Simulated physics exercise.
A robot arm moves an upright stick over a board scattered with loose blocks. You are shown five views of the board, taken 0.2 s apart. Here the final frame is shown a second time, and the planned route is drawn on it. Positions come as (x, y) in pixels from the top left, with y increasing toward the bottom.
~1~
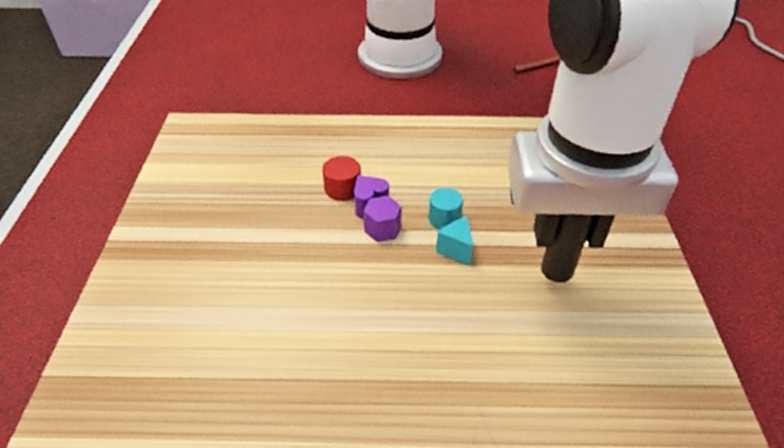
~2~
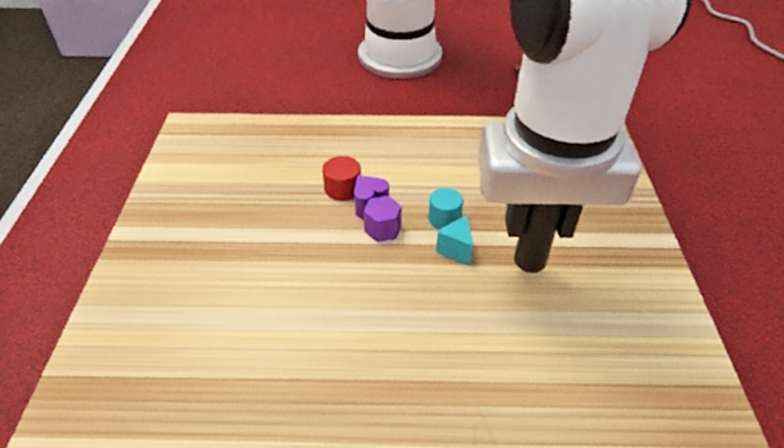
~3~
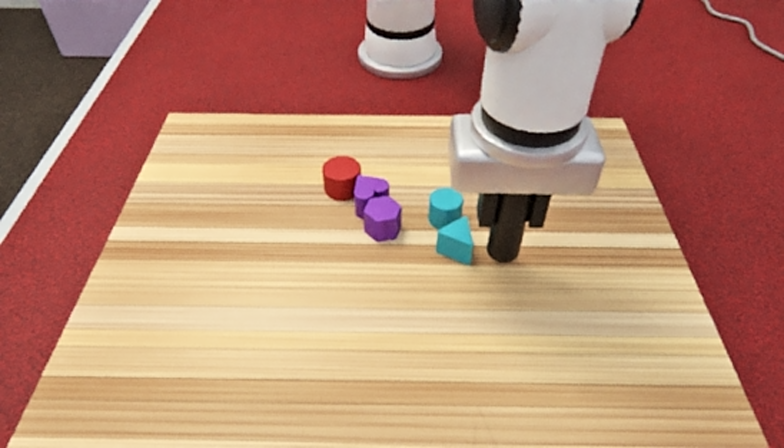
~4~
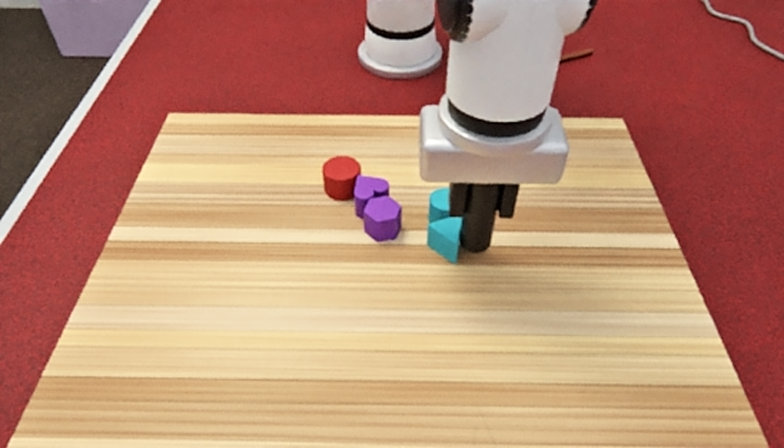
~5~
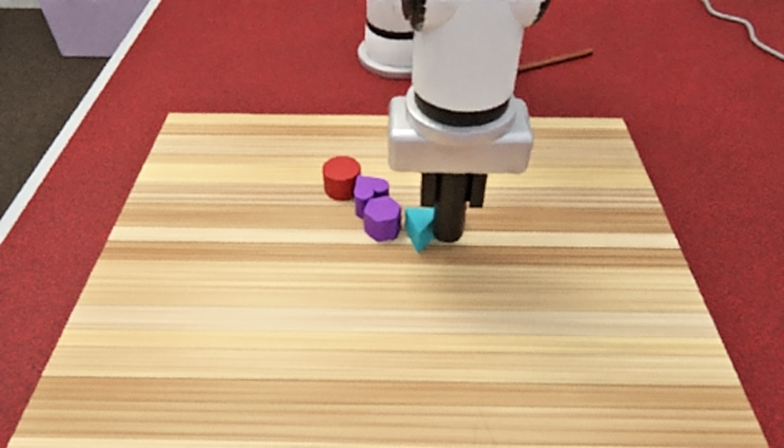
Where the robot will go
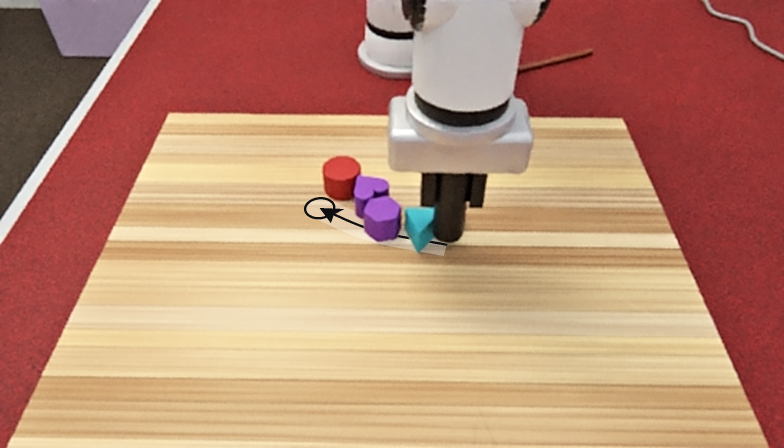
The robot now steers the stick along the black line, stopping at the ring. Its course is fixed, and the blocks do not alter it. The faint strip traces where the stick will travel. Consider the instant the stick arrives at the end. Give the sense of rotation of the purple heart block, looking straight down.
Turns clockwise.
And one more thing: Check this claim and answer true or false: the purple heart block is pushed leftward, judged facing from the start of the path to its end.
False - the claim does not hold.
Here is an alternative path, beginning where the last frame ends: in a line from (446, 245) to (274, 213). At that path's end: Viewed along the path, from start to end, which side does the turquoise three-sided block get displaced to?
The answer is right.
The drawn path runs from (446, 245) via (400, 236) and (357, 225), ending at (320, 208).
On the path given first. One third of the way, stick at (400, 224); red disc at (338, 164); purple heart block at (357, 181), turned 45° clockwise; purple hexagonal block at (354, 204), turned 20° anticlockwise; turquoise three-sided block at (383, 201), turned 15° clockwise.
Two thirds of the way, stick at (356, 212); red disc at (323, 147); purple heart block at (327, 168), turned 85° clockwise; purple hexagonal block at (310, 197), turned 25° anticlockwise; turquoise three-sided block at (339, 190).
At the end, stick at (318, 196); red disc at (323, 137); purple heart block at (310, 157), turned 115° clockwise; purple hexagonal block at (279, 197), turned 60° anticlockwise; turquoise three-sided block at (298, 177).
